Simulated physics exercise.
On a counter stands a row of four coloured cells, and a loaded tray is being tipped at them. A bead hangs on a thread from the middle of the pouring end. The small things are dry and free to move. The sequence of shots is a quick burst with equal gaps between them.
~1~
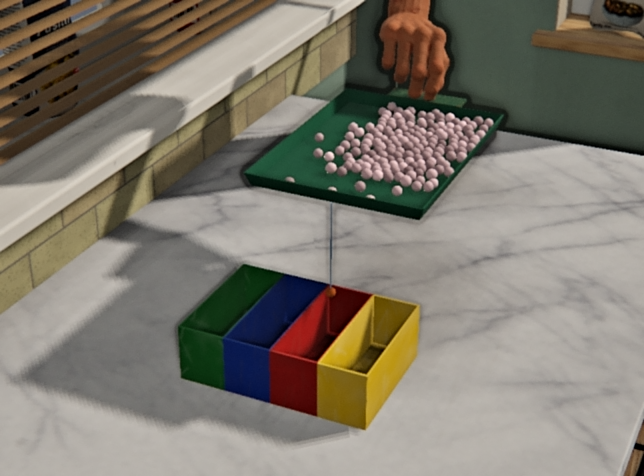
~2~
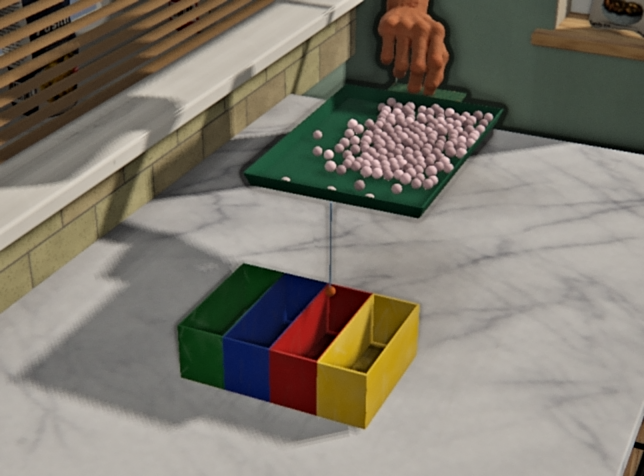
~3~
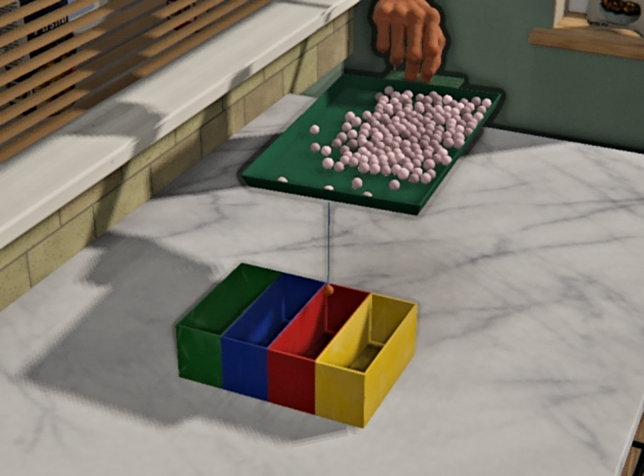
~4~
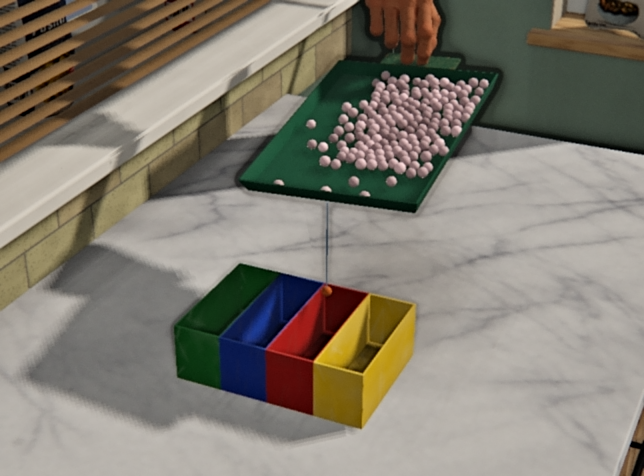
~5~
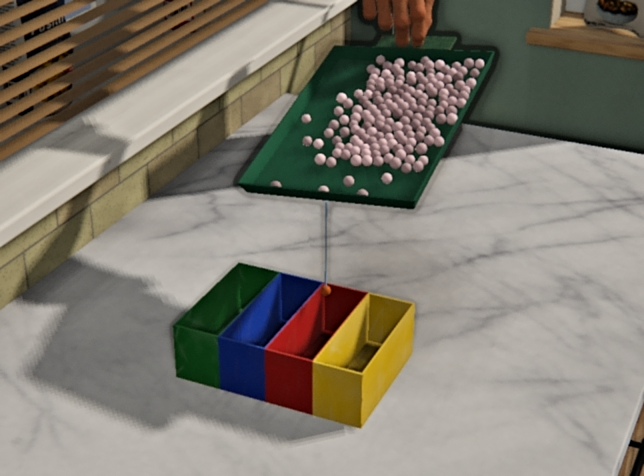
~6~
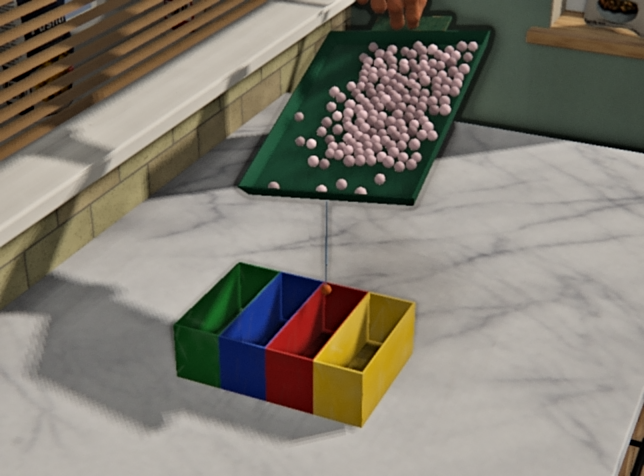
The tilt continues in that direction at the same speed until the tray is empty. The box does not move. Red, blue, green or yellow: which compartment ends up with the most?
The green one.
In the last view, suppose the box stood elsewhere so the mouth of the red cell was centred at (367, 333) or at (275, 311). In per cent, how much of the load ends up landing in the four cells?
Near 20 and 90 percent respectively.
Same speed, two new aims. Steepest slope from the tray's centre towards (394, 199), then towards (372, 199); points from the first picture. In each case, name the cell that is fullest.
The cell in yellow, then the yellow cell.
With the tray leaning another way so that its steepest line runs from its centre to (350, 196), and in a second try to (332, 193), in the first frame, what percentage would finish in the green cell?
Shares, approx.: 10 %, then 20 %.
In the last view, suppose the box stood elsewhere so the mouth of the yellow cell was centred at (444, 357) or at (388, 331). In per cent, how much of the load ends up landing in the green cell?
Roughly 10% first, roughly 40% second.
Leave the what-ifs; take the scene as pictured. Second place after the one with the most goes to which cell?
Second: The blue cell.
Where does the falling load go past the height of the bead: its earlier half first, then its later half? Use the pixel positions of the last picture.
About (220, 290), and after that about (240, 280).
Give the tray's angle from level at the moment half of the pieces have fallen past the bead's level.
70°, roughly.
Soon, tray tipped steeply; about a third on the tray; a small part in the green cell; a small part in the blue cell; a stray few in the red cell; about a third falling or outside the box.
A while on, tray tipped past a quarter turn; a stray few on the tray; about half in the green cell; about a quarter in the blue cell; a stray few in the red cell; a stray few in the yellow cell; about a quarter falling or outside the box.
Towards the end, tray tipped past a quarter turn; about half in the green cell; about a quarter in the blue cell; a stray few in the red cell; a stray few in the yellow cell; about a quarter falling or outside the box.
Finally, tray tipped past a quarter turn; about half in the green cell; about a quarter in the blue cell; a stray few in the red cell; a stray few in the yellow cell; about a quarter outside the box.
